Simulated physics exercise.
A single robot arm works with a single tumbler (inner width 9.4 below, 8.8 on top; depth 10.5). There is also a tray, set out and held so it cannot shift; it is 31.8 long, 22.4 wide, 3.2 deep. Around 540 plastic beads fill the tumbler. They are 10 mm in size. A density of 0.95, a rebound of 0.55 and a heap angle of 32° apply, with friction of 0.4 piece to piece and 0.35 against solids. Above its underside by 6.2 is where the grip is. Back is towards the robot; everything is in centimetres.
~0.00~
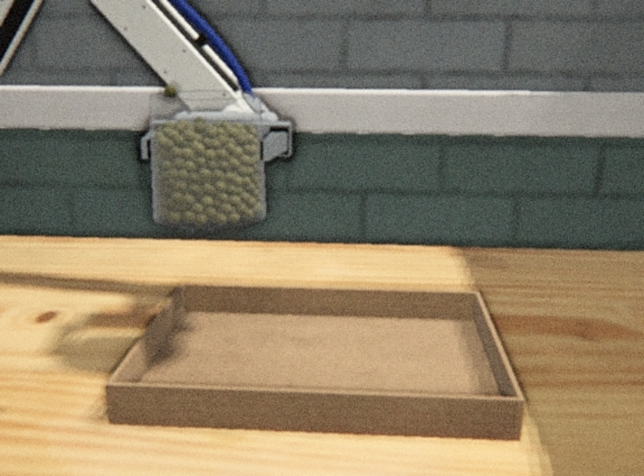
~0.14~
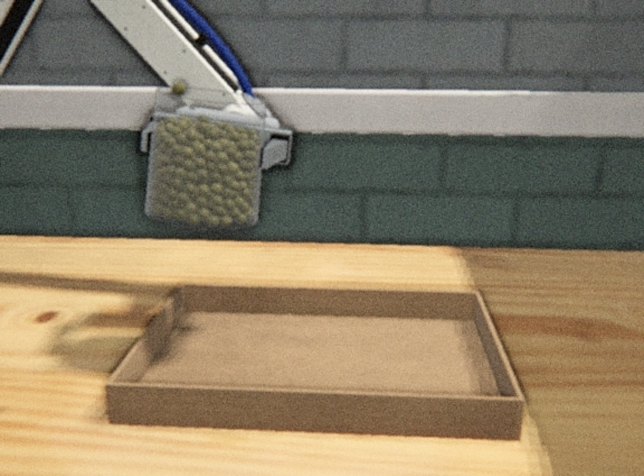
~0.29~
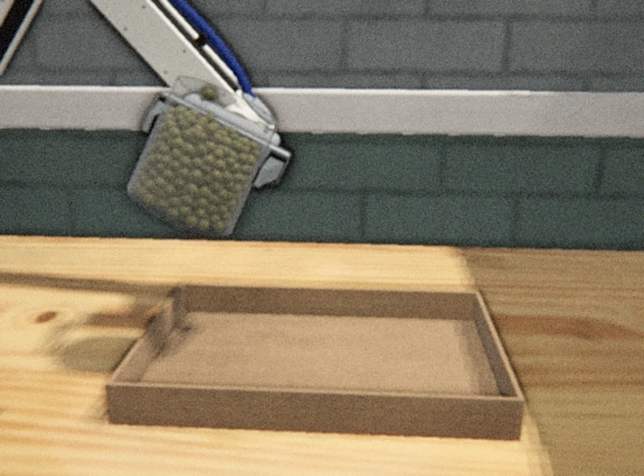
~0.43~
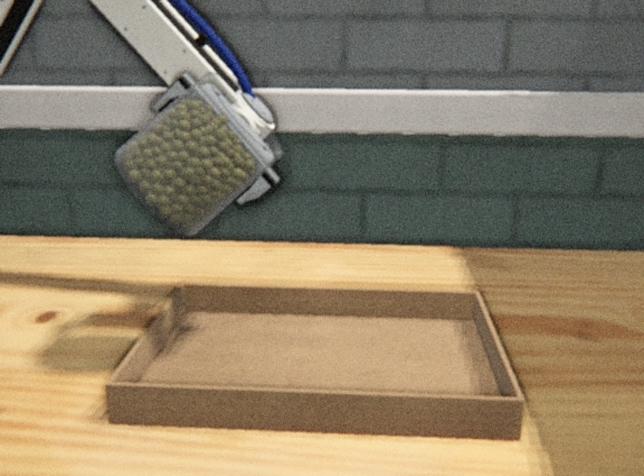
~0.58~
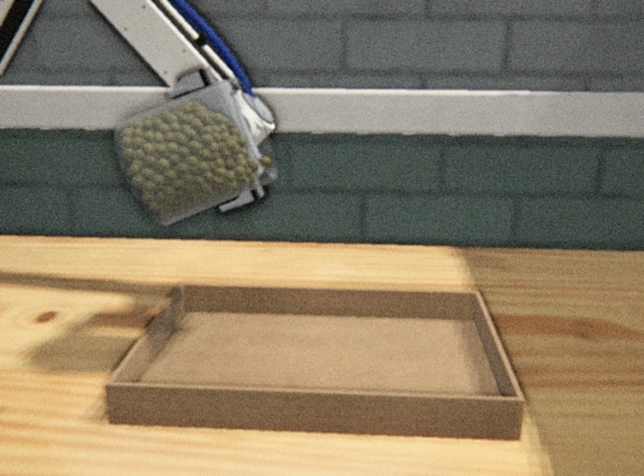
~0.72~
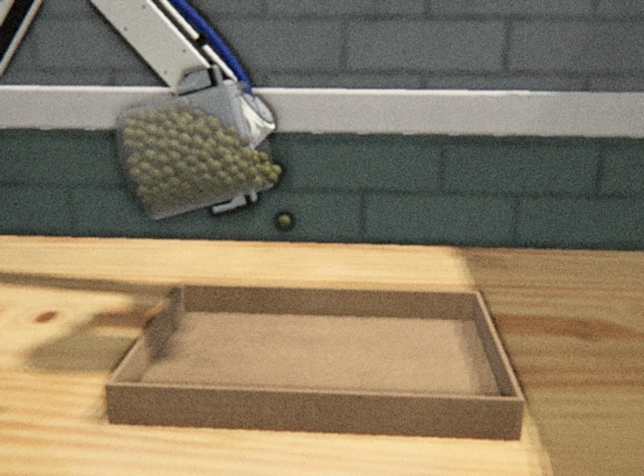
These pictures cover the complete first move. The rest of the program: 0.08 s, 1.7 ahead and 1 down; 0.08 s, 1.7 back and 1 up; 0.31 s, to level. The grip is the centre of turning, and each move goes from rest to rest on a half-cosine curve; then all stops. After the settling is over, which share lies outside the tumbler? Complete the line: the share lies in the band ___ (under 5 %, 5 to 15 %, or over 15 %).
The share lies in the band 5 to 15 %.
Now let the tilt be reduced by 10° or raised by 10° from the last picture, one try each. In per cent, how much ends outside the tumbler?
Estimates, in order: 5 % and 20 %.
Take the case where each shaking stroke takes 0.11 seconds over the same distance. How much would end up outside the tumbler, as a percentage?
In that case some 5 per cent.
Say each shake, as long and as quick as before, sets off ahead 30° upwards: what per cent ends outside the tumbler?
I'd reckon around 20 per cent.
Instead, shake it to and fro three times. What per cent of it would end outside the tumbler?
Then about 20 per cent.
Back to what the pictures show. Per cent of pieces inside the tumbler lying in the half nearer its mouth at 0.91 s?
Mouth half share: Roughly 45 %.
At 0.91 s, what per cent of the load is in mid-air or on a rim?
Estimated fraction: Near 4 %.
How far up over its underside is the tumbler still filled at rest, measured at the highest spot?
The top sits some 9.0 cm up.
By 0.91 s, tilted 74° forward, highest piece 23 above the table; 515 in the tumbler, 3 in the tray, 20 in flight or on a rim.
By 1.10 s, tilted 16° forward, highest piece 24 above the table; 490 in the tumbler, 42 in the tray, 6 in flight or on a rim.
By 1.39 s, level, highest piece 23 above the table; 490 in the tumbler, 48 in the tray.
By 2.44 s, level, highest piece 23 above the table; 490 in the tumbler, 48 in the tray.
Final count, 490 in the tumbler, 48 in the tray. That is 9 % outside the tumbler.
